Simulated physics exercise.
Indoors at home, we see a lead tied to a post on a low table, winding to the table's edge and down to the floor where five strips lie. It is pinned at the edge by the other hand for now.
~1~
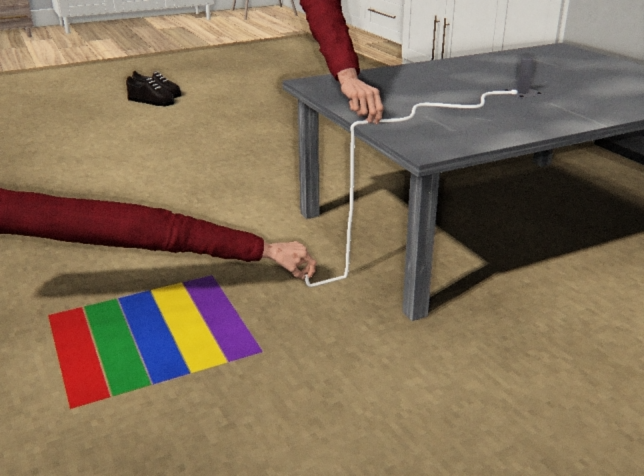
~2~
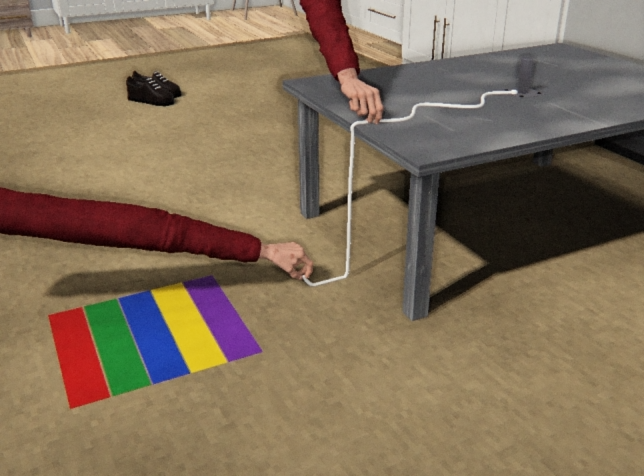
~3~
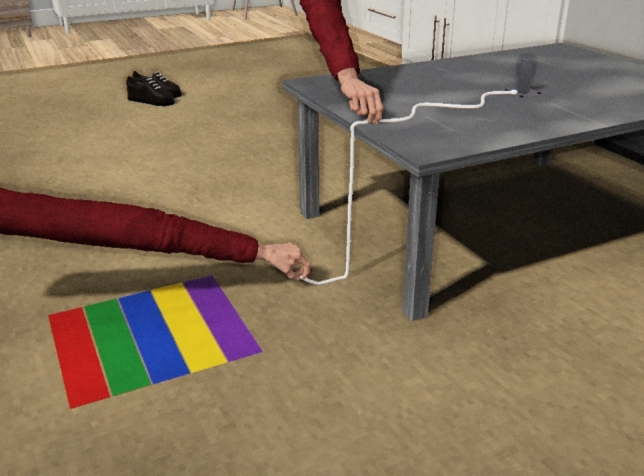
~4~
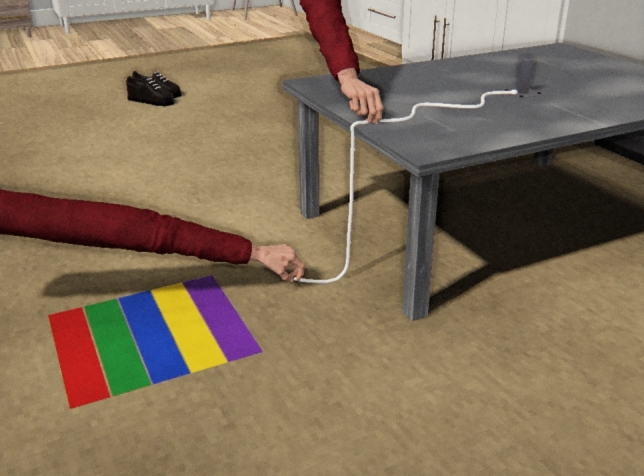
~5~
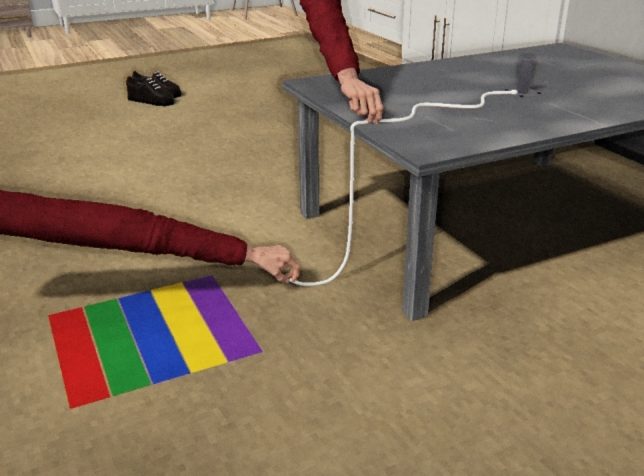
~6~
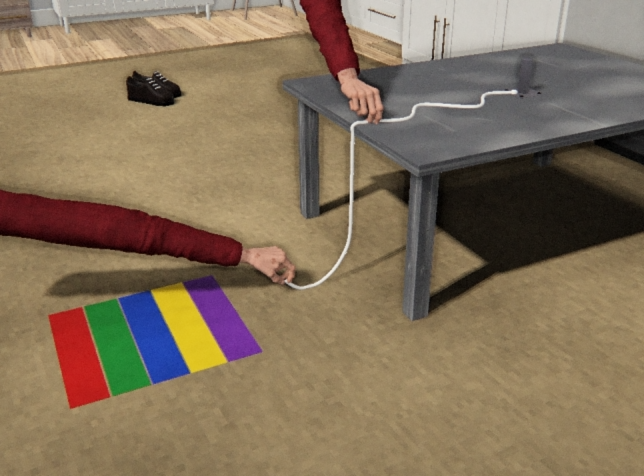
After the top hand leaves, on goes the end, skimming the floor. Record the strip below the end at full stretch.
Below the end: Blue.
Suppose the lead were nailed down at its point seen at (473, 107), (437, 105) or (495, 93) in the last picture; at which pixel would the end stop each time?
For the three tries you'd see (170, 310), (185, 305) and (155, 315).
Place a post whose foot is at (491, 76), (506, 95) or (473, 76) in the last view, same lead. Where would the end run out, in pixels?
First (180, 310), then (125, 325), then (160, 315).
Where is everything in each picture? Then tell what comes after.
The first frame shows end (306, 276); purple (236, 341); yellow (201, 351); blue (164, 361); green (126, 372); red (85, 384).
The second frame shows end (304, 276); lead through (486, 95) (454, 106) (411, 116) (353, 136) (350, 202) (348, 266).
The third frame shows end (301, 277).
The fourth frame shows end (295, 278); lead through (486, 95) (454, 106) (411, 116) (353, 137) (351, 202) (347, 266).
The fifth frame shows end (290, 280).
The sixth frame shows end (286, 281); lead through (486, 95) (454, 106) (411, 116) (353, 137) (352, 202) (337, 265).
A little later, end near (225, 296); over purple.
Next, end near (179, 308); over yellow.
When it is tight, end near (152, 315); over blue. The blue one.
